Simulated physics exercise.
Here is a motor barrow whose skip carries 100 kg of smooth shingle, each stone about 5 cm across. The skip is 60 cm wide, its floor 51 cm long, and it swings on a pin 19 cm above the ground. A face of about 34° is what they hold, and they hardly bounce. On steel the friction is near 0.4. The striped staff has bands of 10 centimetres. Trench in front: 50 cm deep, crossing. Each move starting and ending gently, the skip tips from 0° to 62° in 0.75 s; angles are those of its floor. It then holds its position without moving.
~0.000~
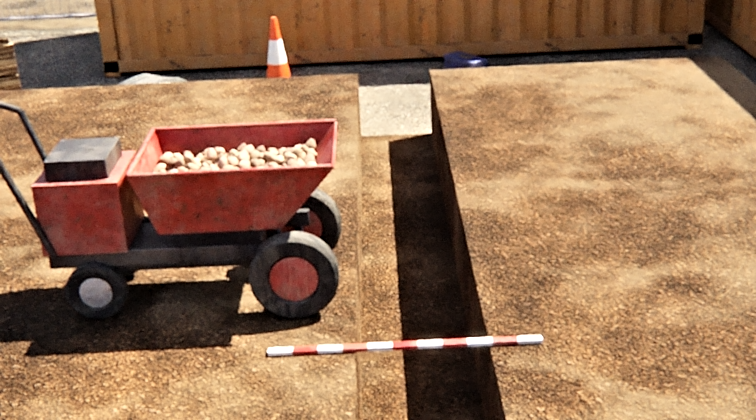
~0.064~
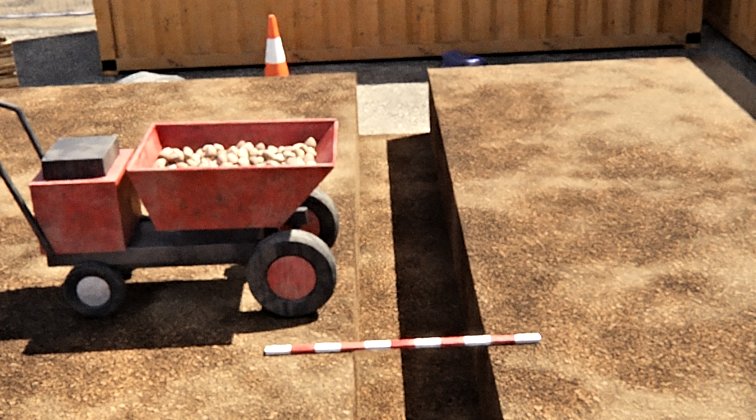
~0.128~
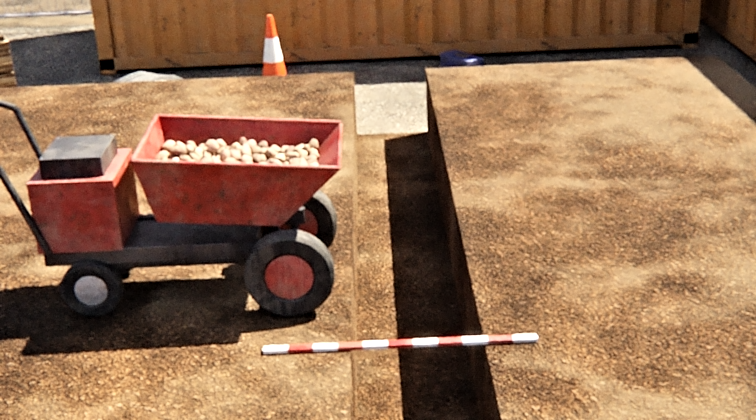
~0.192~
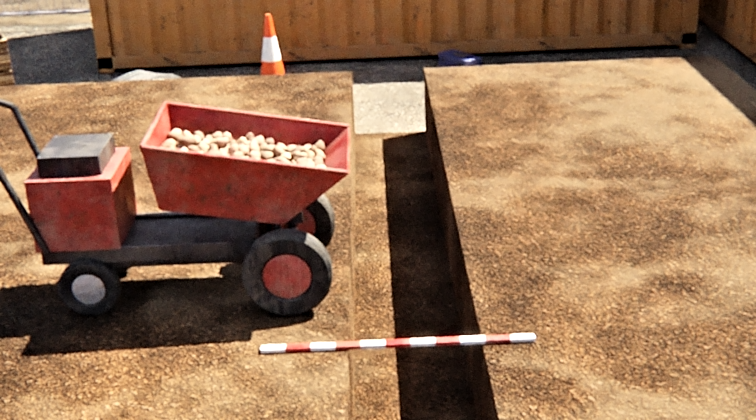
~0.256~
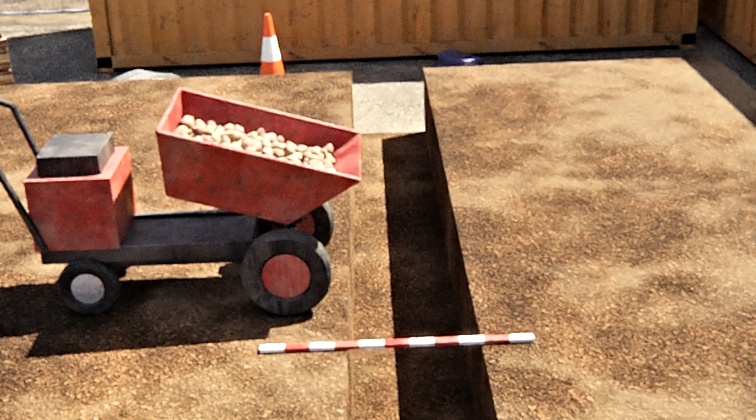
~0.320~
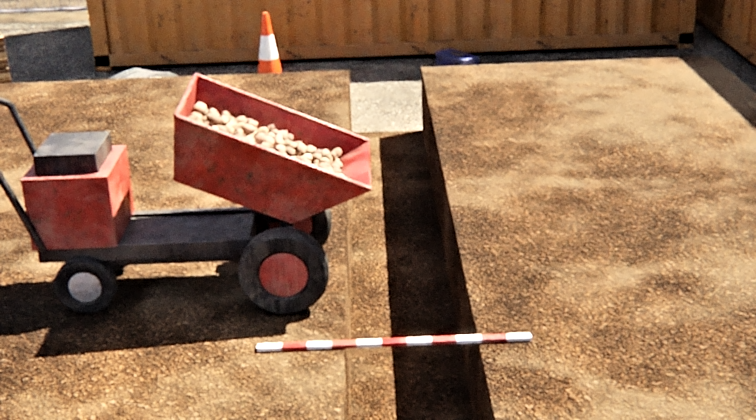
Red motor barrow standing beside a trench, its skip of smooth stones steadily tilting down to the right as its left end rises.
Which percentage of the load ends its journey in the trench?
Roughly 67 per cent.
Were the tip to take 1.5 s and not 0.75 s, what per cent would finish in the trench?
I'd put it at some 85 in a hundred.
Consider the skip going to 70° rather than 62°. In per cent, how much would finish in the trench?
I'd expect around 65 in a hundred.
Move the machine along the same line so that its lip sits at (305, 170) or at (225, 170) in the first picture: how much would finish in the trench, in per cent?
First spot about 90, second spot about 90 per cent.
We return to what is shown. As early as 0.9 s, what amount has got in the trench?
Roughly 15% by that time.
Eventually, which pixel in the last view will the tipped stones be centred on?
I'd point to around (450, 356).
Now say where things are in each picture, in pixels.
In the first picture, lip at (333, 167), floor tilted 0°, highest stones at (231, 156).
In the second picture, lip at (334, 166), floor tilted 1°, highest stones at (220, 154); the stones move at 0.3 m/s on average.
In the third picture, lip at (339, 169), floor tilted 5°, highest stones at (188, 149); the stones move at 0.5 m/s on average.
In the fourth picture, the skip is at 10°, its lip at (348, 173); the top of the load is at (182, 138); the stones move at 0.7 m/s on average.
In the fifth picture, lip at (360, 180), floor tilted 17°, highest stones at (195, 127); the stones move at 0.9 m/s on average.
In the sixth picture, the skip is at 24°, its lip at (370, 189); the top of the load is at (205, 115); the stones move at 1.0 m/s on average.
After 0.6 s the floor is at 52°; 100 % in the skip; the foremost stones are at (378, 202).
After 0.9 s the floor is at 62°; 85 % in the skip, 15 % in the trench; the foremost stones are at (462, 255).
After 1.2 s the floor is at 62°; 35 % in the skip, 33 % in the trench, 32 % past the trench; the foremost stones are at (588, 270).
After 3.2 s the floor is at 62°; 0 % in the skip, 67 % in the trench, 33 % past the trench; the foremost stones are at (756, 281).
